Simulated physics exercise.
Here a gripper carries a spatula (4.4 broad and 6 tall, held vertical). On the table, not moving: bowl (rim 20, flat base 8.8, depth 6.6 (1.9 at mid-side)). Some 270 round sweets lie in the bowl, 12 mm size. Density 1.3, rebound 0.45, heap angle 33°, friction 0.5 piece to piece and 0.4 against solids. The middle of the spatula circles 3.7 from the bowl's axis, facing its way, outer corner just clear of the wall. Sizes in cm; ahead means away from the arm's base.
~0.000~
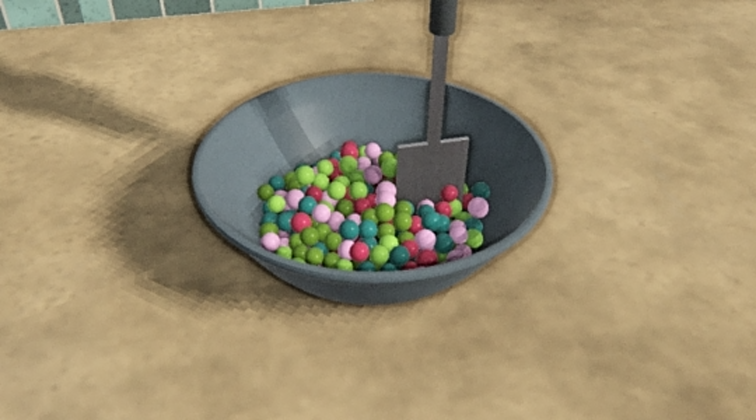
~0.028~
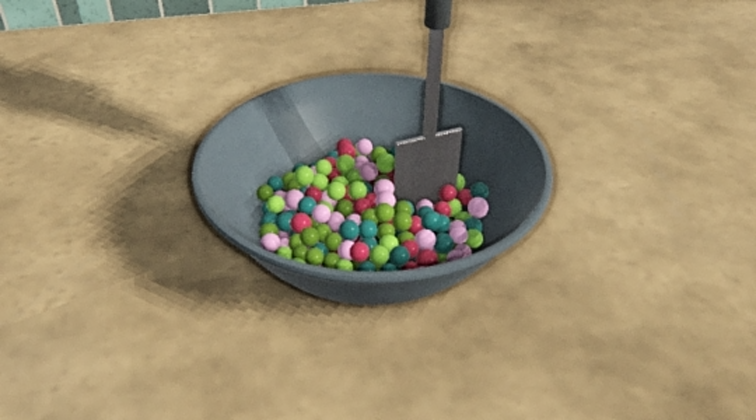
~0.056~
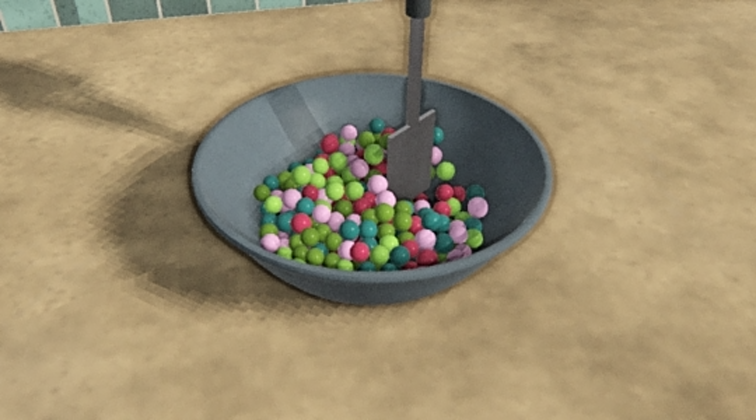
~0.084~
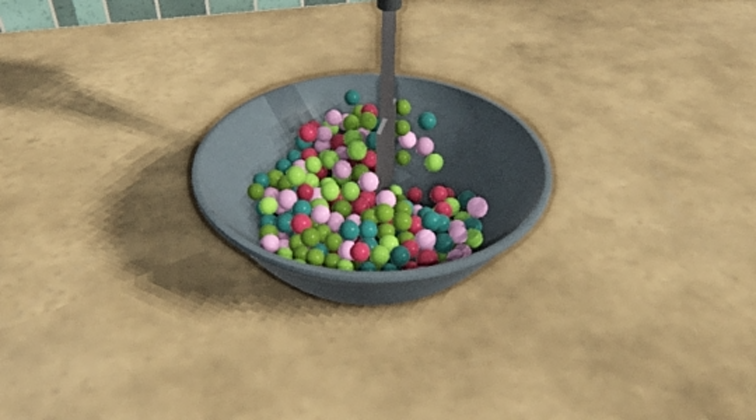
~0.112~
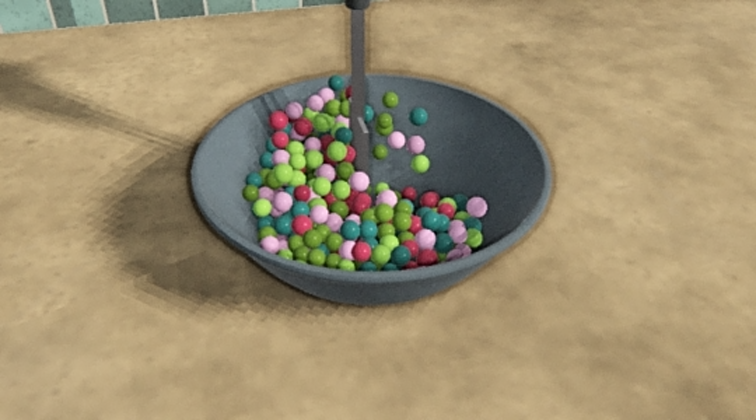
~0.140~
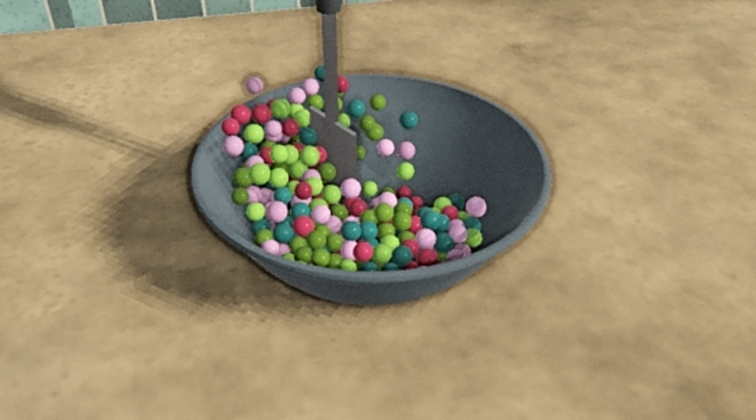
A large gray bowl of small green, pink, red and teal balls sat still on a counter while a spatula swept leftward through them, turning as it went and pushing many up the left side.
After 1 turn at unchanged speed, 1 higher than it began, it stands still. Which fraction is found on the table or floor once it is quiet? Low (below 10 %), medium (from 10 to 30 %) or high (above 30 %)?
Answer: Medium; from 10 to 30 % of the round sweets finish on the table or floor.
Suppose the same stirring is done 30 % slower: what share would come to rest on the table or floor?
In that case some 0 per cent.
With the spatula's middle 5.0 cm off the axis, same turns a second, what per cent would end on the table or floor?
Then about 20 per cent.
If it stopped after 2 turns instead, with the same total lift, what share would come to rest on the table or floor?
It would be near 20 per cent.
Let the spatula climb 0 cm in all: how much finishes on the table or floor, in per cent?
About 20 per cent.
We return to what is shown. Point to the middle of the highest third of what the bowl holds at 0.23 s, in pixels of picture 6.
At about (278, 222).
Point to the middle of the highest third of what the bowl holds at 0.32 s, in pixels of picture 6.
Near (451, 224).
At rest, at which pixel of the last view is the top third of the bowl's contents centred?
Around (423, 179).
After 0.23 s, 206° round, highest piece 10 above the table; 262 in the bowl, 12 in flight or on the tool.
After 0.32 s, 296° round, highest piece 9 above the table; 245 in the bowl, 11 on the table or floor, 18 in flight or on the tool.
After 0.57 s, 0° round, highest piece 6 above the table; 228 in the bowl, 46 on the table or floor.
After 1.27 s, 0° round, highest piece 5 above the table; 228 in the bowl, 46 on the table or floor.
At rest, 228 in the bowl, 46 on the table or floor. That is 17 % on the table or floor.
